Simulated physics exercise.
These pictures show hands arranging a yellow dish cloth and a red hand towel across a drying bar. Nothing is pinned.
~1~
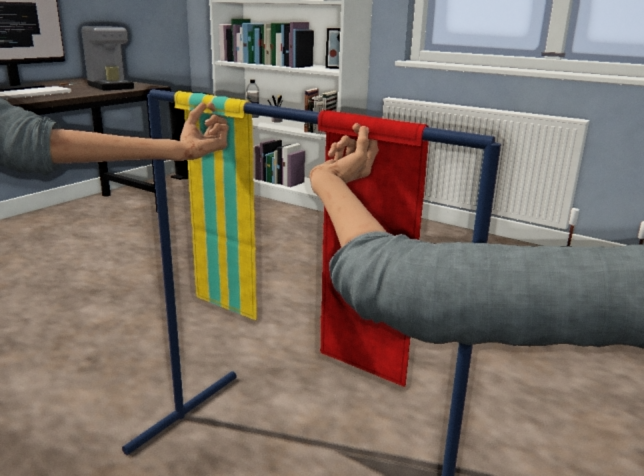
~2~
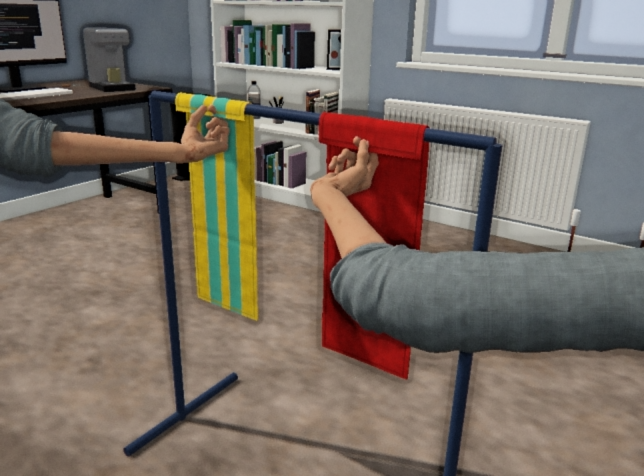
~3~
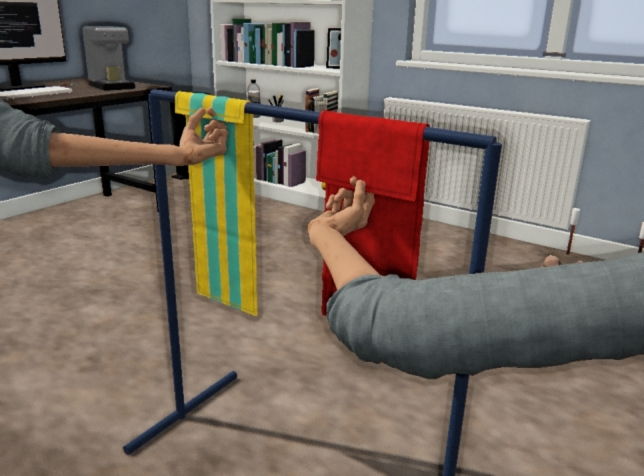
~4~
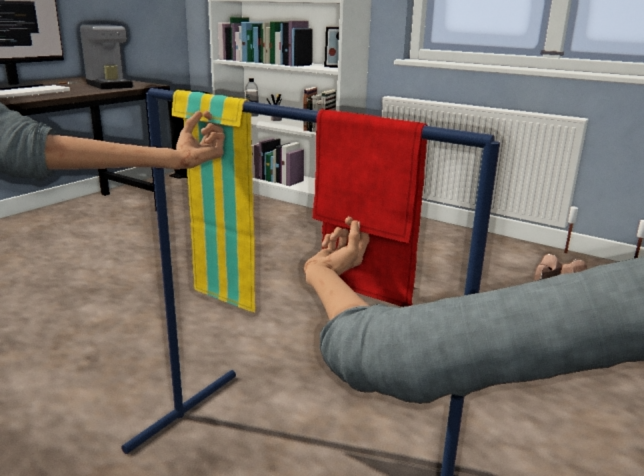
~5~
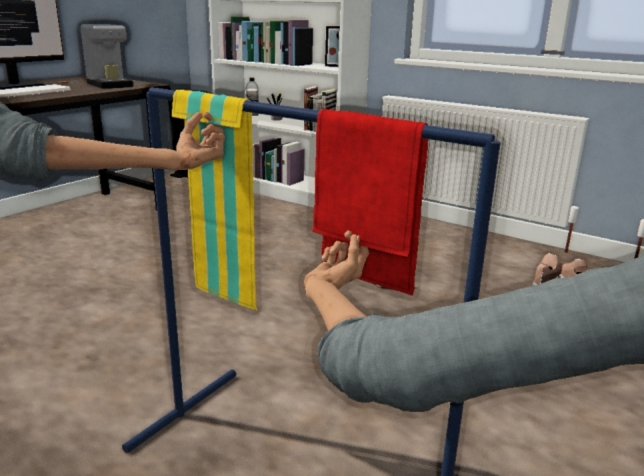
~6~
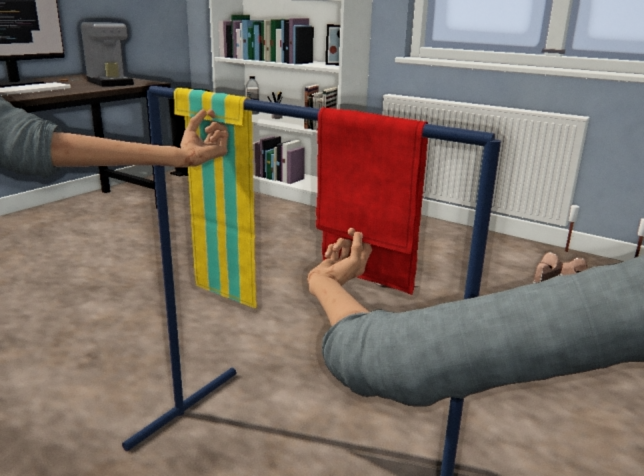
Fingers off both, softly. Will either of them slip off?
As it turns out, the yellow dish cloth slides off; the red hand towel hangs there.
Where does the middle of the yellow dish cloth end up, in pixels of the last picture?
Close to (234, 434).
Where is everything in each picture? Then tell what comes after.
The first picture shows dish cloth front hem (225, 109), back hem (240, 310); hand towel front hem (342, 127), back hem (340, 356).
The second picture shows dish cloth front hem (226, 112); hand towel front hem (343, 140).
The third picture shows dish cloth front hem (225, 115); hand towel front hem (340, 179).
The fourth picture shows dish cloth front hem (222, 118); hand towel front hem (336, 218).
The fifth picture shows dish cloth front hem (222, 119); hand towel front hem (335, 232).
The sixth picture shows dish cloth front hem (225, 116), back hem (240, 298), front far shorter than the back; hand towel front hem (338, 229), back hem (343, 267), front over half the back.
Then, 0.52 s later than the last view, dish cloth clear of the rail and dropping near (231, 397); hand towel at rest on the rail.
Then, 1.06 s later than the last view, dish cloth in a heap on the floor near (234, 434); hand towel at rest on the rail.
Finally, dish cloth in a heap on the floor near (234, 434); hand towel at rest on the rail. The yellow dish cloth slips to the floor and the red hand towel keeps its place.
